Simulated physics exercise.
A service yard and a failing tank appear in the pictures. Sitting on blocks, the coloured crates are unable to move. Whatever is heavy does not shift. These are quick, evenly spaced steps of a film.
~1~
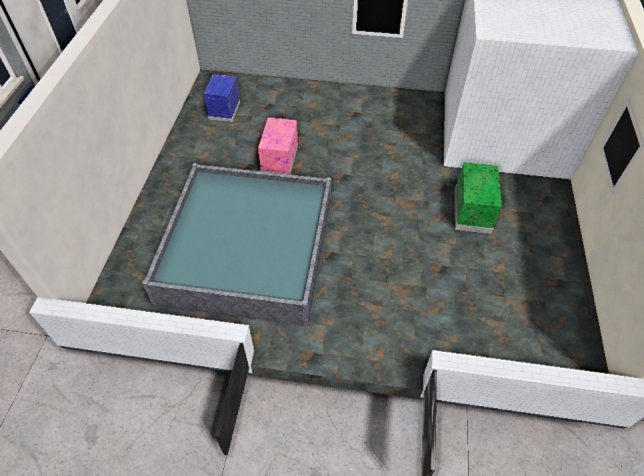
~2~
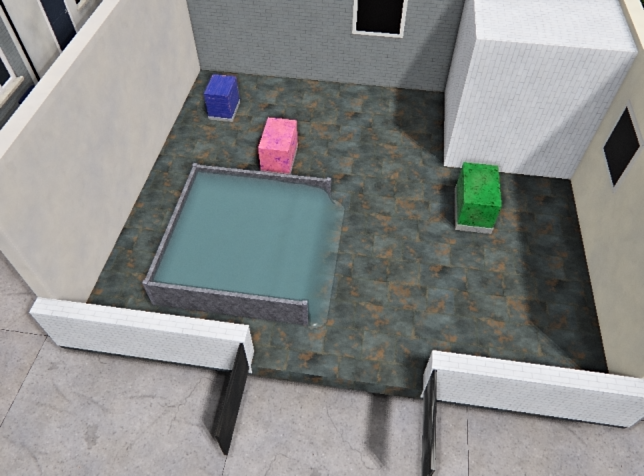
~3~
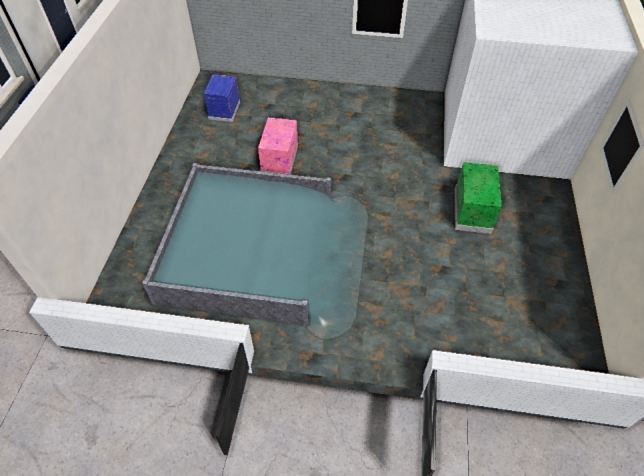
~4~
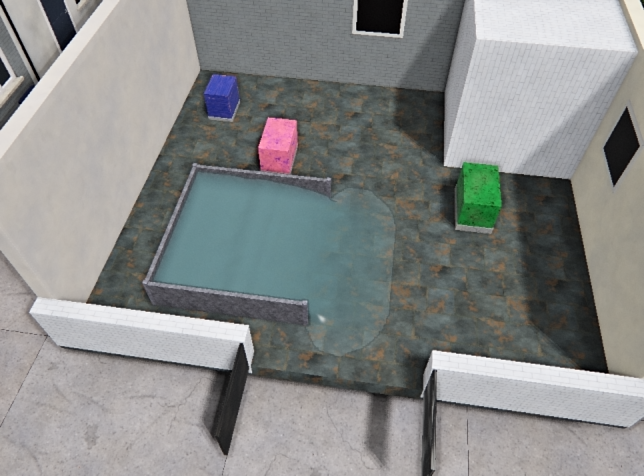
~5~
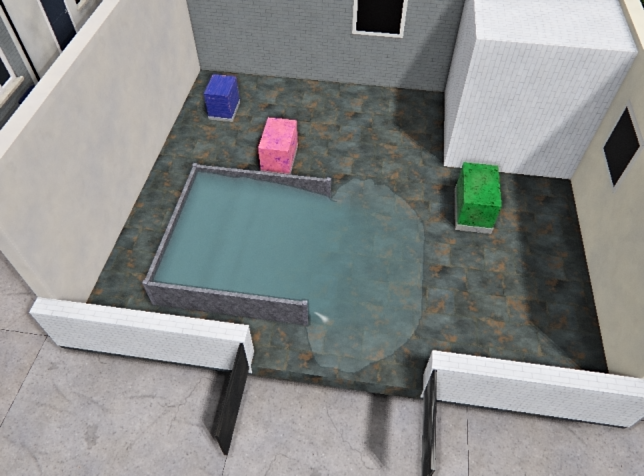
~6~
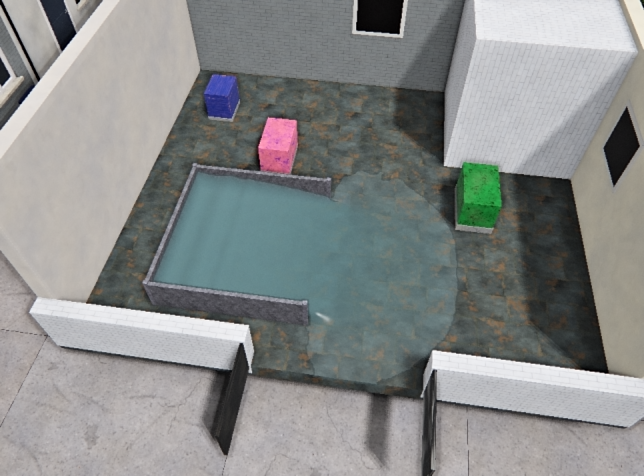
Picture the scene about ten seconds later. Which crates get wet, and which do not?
In the end the pink crate is left wet, the blue crate is left wet, the green crate is left wet.
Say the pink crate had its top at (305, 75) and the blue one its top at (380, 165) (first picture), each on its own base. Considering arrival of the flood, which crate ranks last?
That would be the pink one.
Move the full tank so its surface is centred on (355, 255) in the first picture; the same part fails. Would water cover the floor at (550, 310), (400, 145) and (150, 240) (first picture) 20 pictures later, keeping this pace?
The first spot is inundated, the second inundated, and the third not reached.
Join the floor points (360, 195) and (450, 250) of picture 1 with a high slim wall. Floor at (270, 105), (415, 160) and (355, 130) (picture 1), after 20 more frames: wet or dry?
Taking the three spots in order: Spared, spared, soaked.
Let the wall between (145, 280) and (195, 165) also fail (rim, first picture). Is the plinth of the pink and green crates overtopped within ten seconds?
The pink one is untouched; the green one is untouched.
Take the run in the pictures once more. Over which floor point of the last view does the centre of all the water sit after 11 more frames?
Close to pixel (360, 259).
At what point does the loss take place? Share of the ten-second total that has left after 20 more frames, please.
25 per cent.
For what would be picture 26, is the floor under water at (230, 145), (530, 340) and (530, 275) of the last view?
First spared, second inundated, third inundated.
A moment on, water covers 35 % of the floor; the pink crate not reached, the blue crate not reached, the green crate water round its plinth.
Next, water covers 40 % of the floor; the pink crate not reached, the blue crate not reached, the green crate water round its plinth.
Then, water covers 50 % of the floor; the pink crate not reached, the blue crate not reached, the green crate water round its plinth.
Later, water covers 60 % of the floor; the pink crate not reached, the blue crate not reached, the green crate water round its plinth.
In the end, water covers 85 % of the floor; the pink crate was topped, the blue crate was topped, the green crate was topped.
